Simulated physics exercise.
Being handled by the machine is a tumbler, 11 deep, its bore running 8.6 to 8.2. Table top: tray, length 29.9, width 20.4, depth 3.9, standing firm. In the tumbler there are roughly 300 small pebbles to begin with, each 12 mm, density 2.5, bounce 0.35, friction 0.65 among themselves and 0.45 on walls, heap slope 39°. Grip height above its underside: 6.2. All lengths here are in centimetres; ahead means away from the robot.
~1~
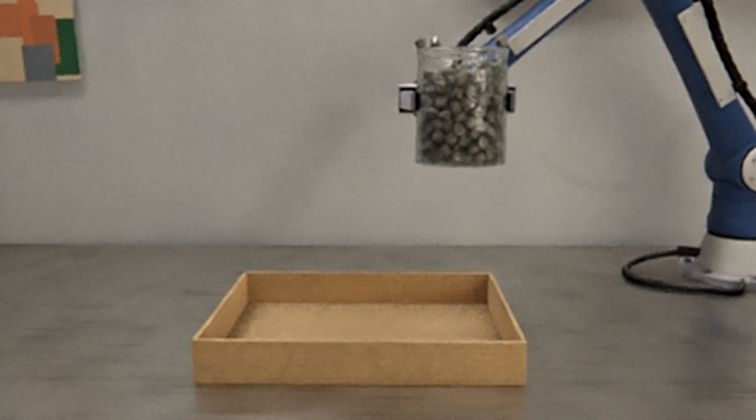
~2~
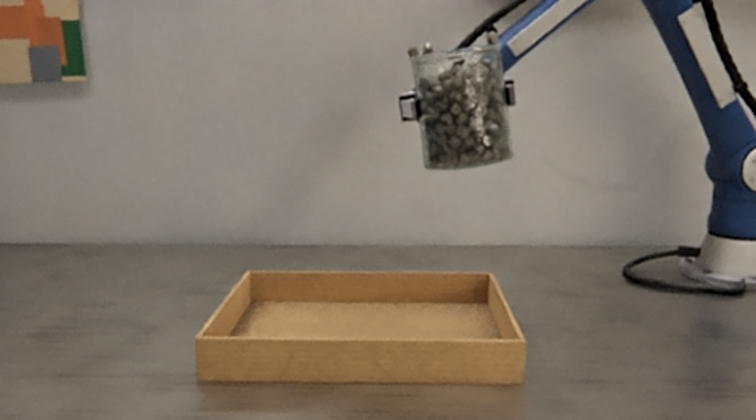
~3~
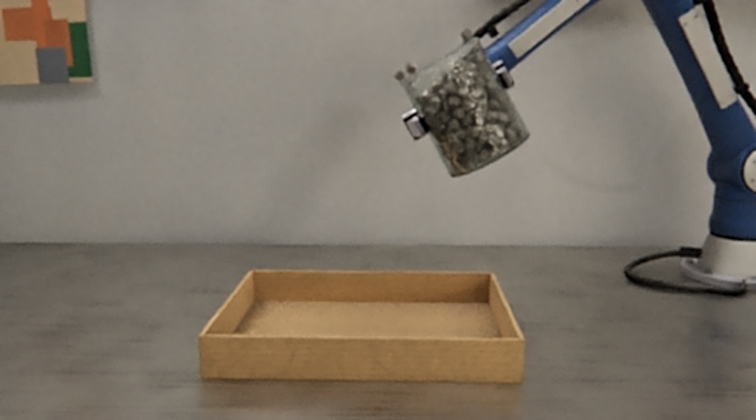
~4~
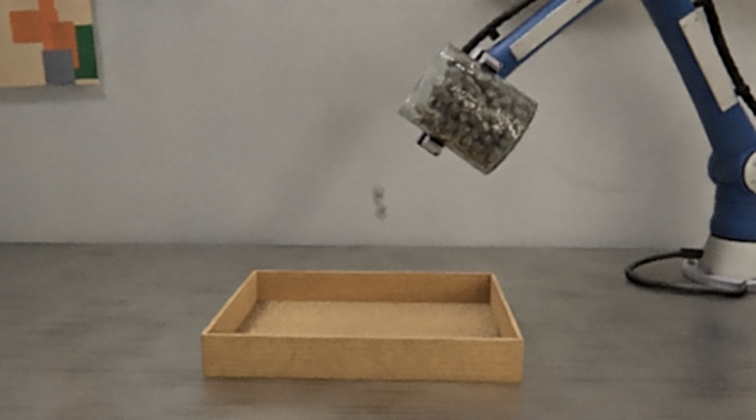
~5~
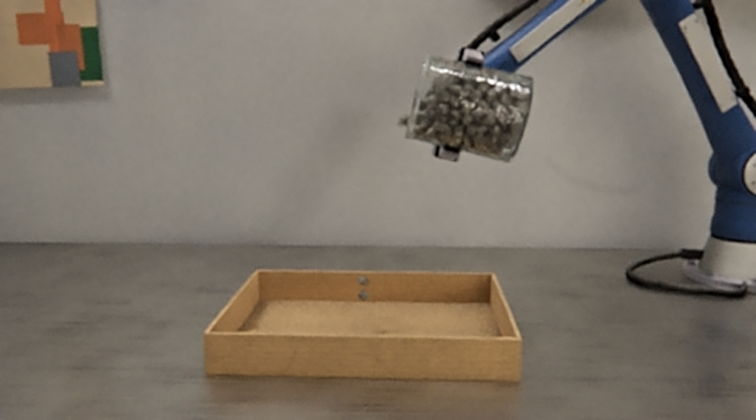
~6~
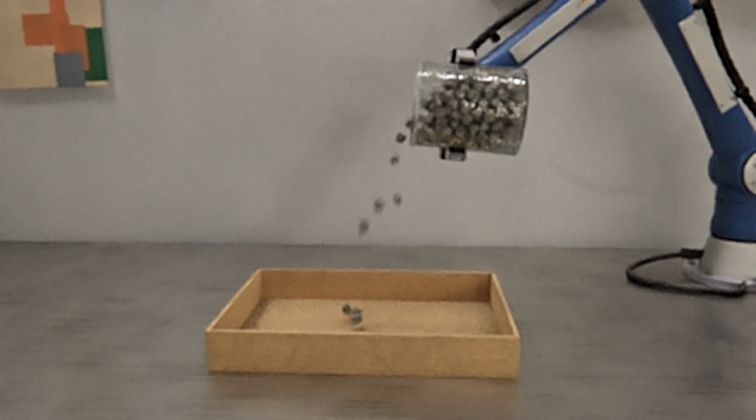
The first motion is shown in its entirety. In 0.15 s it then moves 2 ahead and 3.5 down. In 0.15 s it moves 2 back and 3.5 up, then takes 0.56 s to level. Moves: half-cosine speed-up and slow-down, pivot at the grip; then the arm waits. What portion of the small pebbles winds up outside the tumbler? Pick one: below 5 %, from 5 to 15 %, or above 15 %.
From 5 to 15 %.
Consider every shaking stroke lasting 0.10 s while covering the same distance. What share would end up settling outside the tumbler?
It would come to roughly 15 %.
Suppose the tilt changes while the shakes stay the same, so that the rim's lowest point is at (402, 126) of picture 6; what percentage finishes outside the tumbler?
About 0 per cent.
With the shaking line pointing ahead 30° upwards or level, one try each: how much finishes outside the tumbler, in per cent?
It comes to around 25 per cent on the first try and around 25 per cent on the second.
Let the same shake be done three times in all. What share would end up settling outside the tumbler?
Roughly 10 percent.
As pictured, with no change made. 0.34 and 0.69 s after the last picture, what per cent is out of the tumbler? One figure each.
Roughly 10, then 10.
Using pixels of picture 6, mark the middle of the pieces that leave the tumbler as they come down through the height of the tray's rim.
Centre: About (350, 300).
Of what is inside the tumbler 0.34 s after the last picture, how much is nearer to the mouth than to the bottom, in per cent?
Close to 40 in a hundred.
Then, 0.34 s on, tilted 84° forward, highest piece 29 above the table; 273 in the tumbler, 13 in the tray, 10 in flight or on a rim.
Then, 0.69 s on, tilted 18° forward, highest piece 30 above the table; 270 in the tumbler, 26 in the tray.
Then, 1.06 s on, level, highest piece 30 above the table; 270 in the tumbler, 26 in the tray.
Then, 2.11 s on, level, highest piece 30 above the table; 270 in the tumbler, 26 in the tray.
In the end, 270 in the tumbler, 26 in the tray. That is 9 % outside the tumbler.
